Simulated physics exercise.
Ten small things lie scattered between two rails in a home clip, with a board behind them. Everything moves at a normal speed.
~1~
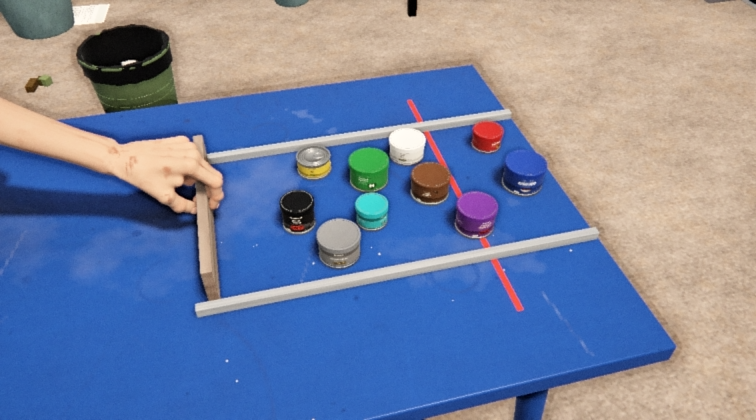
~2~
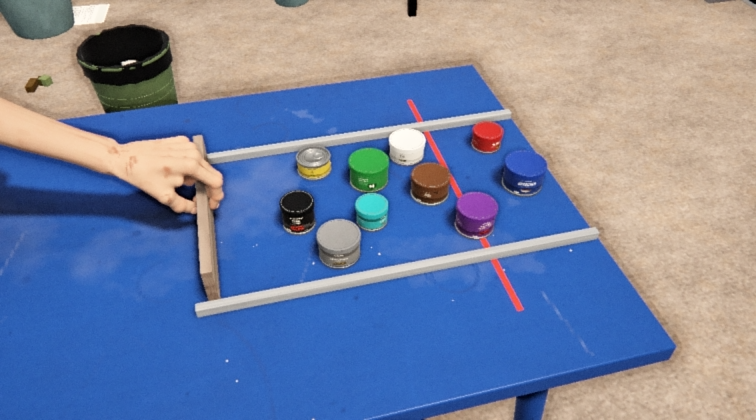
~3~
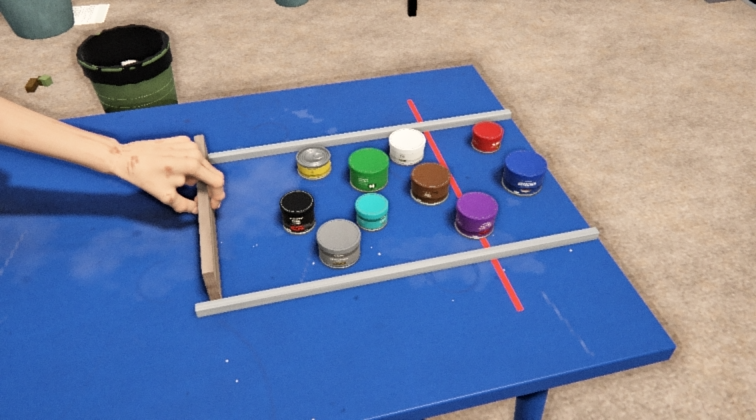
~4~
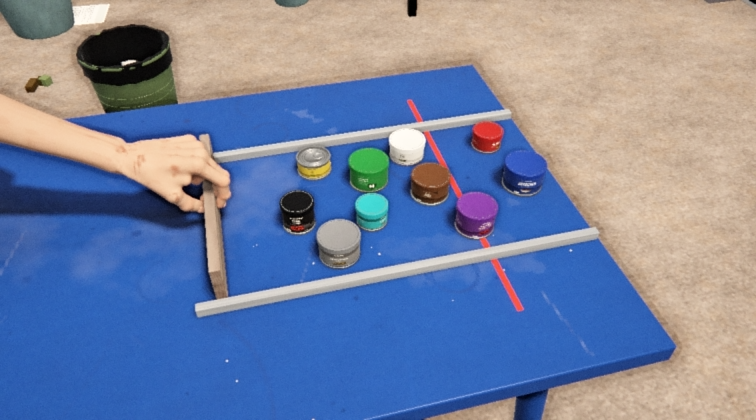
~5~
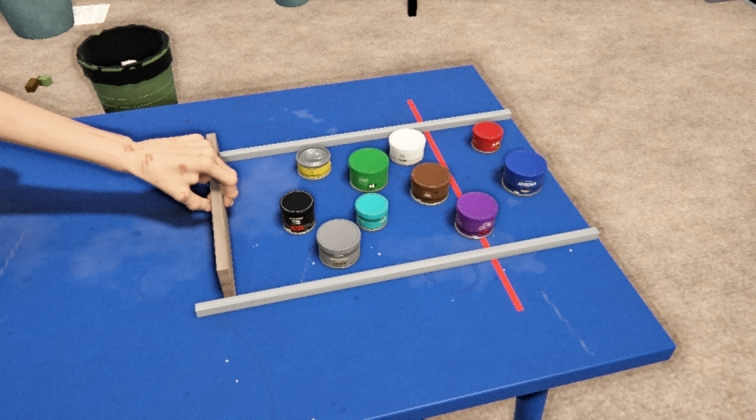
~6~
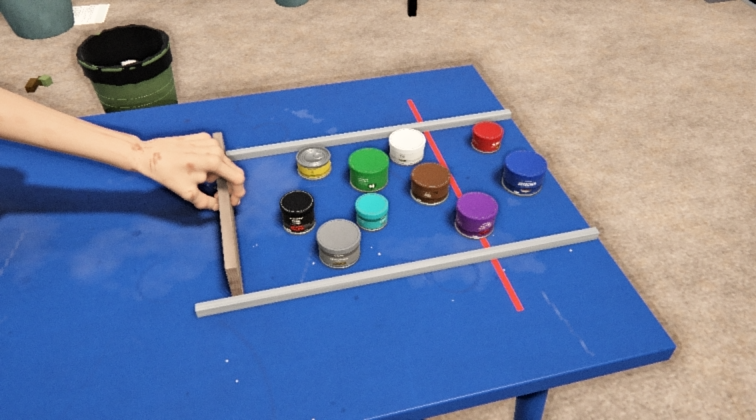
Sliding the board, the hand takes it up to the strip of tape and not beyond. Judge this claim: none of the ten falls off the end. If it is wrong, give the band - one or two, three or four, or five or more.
Right.
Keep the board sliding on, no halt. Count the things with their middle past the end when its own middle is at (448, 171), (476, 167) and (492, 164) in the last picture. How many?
First 0, next 1, last 2.
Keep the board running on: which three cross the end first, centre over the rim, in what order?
Order, earliest first: Red pot, blue tin, purple pot.
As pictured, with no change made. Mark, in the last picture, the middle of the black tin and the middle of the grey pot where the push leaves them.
Black tin at about (473, 178), grey pot at about (500, 221).
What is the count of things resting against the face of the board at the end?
4 end up touching it.
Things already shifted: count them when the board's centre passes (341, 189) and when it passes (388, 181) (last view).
By then 4, and 7.
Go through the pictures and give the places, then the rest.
Blue tin (524, 173); red pot (487, 138); purple pot (476, 215); board (206, 212); tape (455, 186), in the first frame.
Red pot (487, 138); board (206, 212), in the second frame.
Purple pot (476, 216); green tin (369, 171), in the third frame.
Blue tin (524, 173); brown pot (430, 184), in the fourth frame.
Red pot (487, 138); grey pot (339, 244), in the fifth frame.
Blue tin (524, 173); red pot (487, 138); purple pot (476, 216); board (227, 208); tape (455, 186), in the sixth frame.
Early on, none off yet; blue tin at rest near (524, 173); red pot at rest near (487, 138); purple pot at rest near (476, 216).
Finally, the number that fall off is zero.
